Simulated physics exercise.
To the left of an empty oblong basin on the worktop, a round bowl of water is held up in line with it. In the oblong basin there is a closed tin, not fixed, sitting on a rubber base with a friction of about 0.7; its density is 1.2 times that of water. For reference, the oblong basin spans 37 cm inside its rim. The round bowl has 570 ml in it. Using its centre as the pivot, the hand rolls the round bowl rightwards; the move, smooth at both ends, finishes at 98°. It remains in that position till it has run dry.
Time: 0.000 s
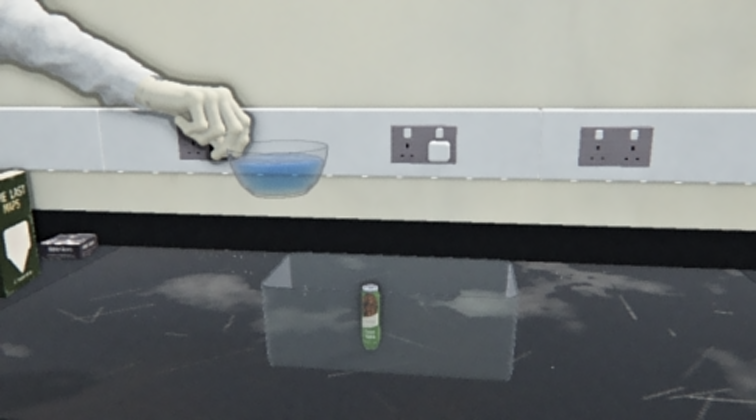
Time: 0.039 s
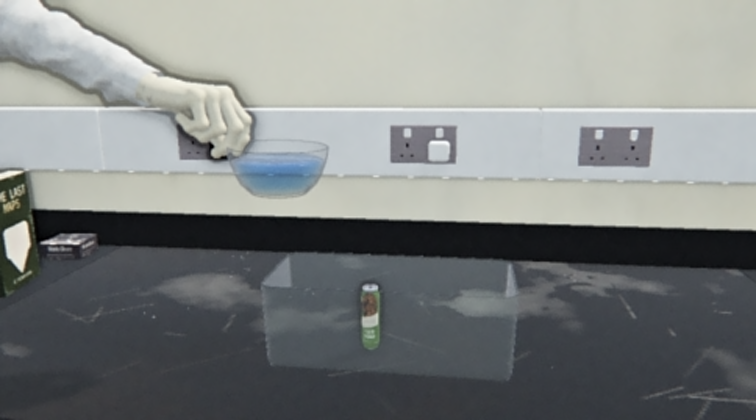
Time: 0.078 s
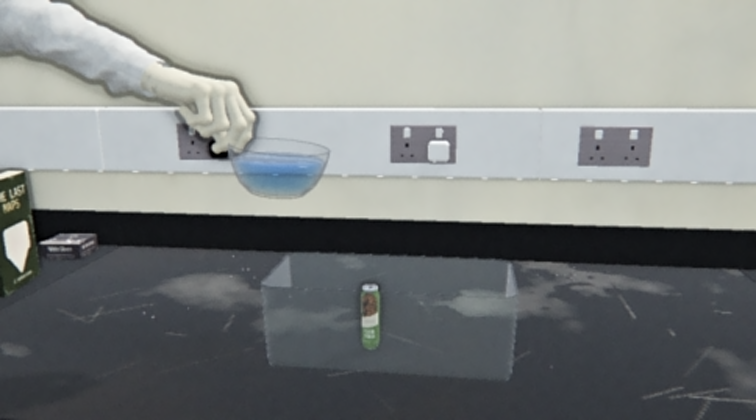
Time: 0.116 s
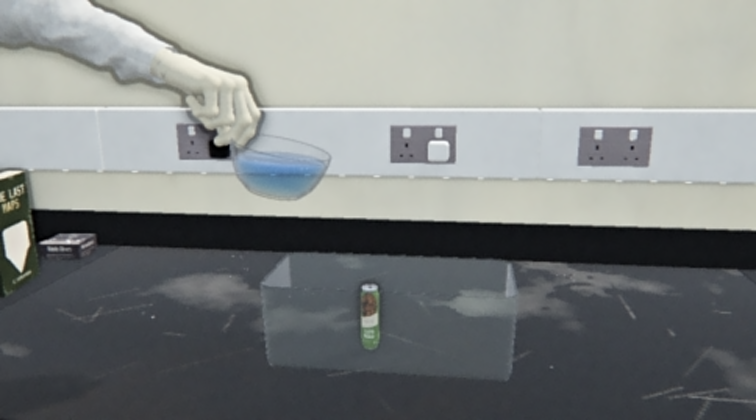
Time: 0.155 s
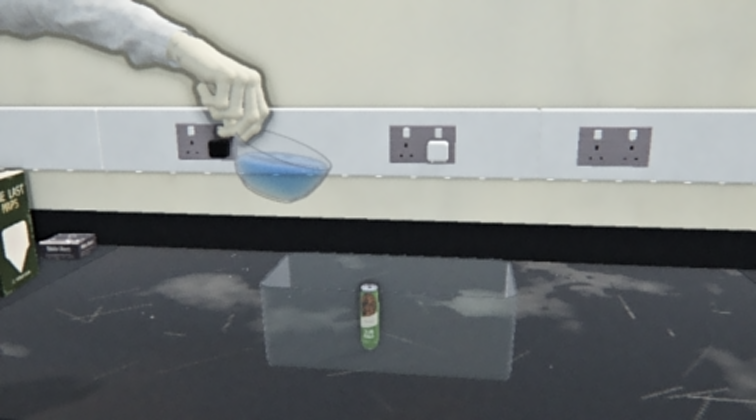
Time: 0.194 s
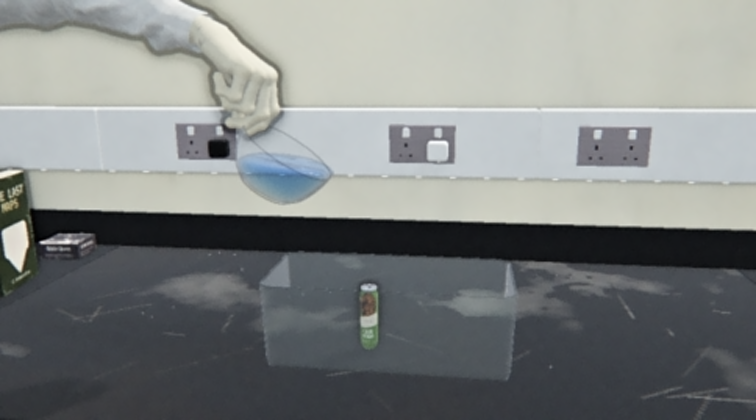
A black, scuffed worktop runs below a pale wall with a white strip of power sockets, seen from the front and slightly above by a nearly still camera. A green-labelled tin stands in a clear oblong basin, with a dark green book at the left. A pale-sleeved hand holds a clear round bowl of blue water at upper left, slowly then faster tilting it rightwards.
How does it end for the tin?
It tilts over.
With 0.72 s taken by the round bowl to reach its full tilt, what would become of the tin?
It stays steady, then.
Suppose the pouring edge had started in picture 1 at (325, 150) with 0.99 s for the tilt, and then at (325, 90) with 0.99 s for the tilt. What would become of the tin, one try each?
In the first try it remains standing; in the second it remains standing.
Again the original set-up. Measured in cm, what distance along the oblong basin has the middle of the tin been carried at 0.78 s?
Near 5 cm of travel.
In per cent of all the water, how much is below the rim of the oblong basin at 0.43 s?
The basin holds roughly 30 in a hundred parts at that moment.
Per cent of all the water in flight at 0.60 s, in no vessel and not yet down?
Airborne share: Near 6 %.
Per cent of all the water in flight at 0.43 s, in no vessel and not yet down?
My guess is roughly 56 %.
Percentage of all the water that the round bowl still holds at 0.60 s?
Remaining share: Approx. 1 %.
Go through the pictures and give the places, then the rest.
The first frame shows tilt 0°; pouring edge (326, 149); surface from (236, 159) to (324, 160); the oblong basin's rim runs from (276, 269) to (514, 279); the tin's top is at (371, 291).
The second frame shows tilt 2°; pouring edge (327, 150); surface from (236, 158) to (324, 160).
The third frame shows tilt 6°; pouring edge (328, 154); surface from (237, 156) to (325, 162).
The fourth frame shows tilt 13°; pouring edge (329, 160); surface from (238, 154) to (326, 164).
The fifth frame shows tilt 23°; pouring edge (330, 169); surface from (240, 154) to (329, 167).
The sixth frame shows tilt 34°; pouring edge (329, 180); surface from (243, 156) to (321, 168); 2 per cent is over the edge.
Then, 0.43 s in, the tilt is 95° and 15 per cent is still to pour; the tin stands where it began.
Then, 0.60 s in, the tilt is 98° and 1 per cent is still to pour; the tin stands 1 cm from where it began.
Then, 0.78 s in, the tilt is 98° and 0 per cent is still to pour; the tin leans 44°.
Then, 0.98 s in, the tilt is 98° and 0 per cent is still to pour; the tin lies on its side.
Finally, the tin lies on its side.
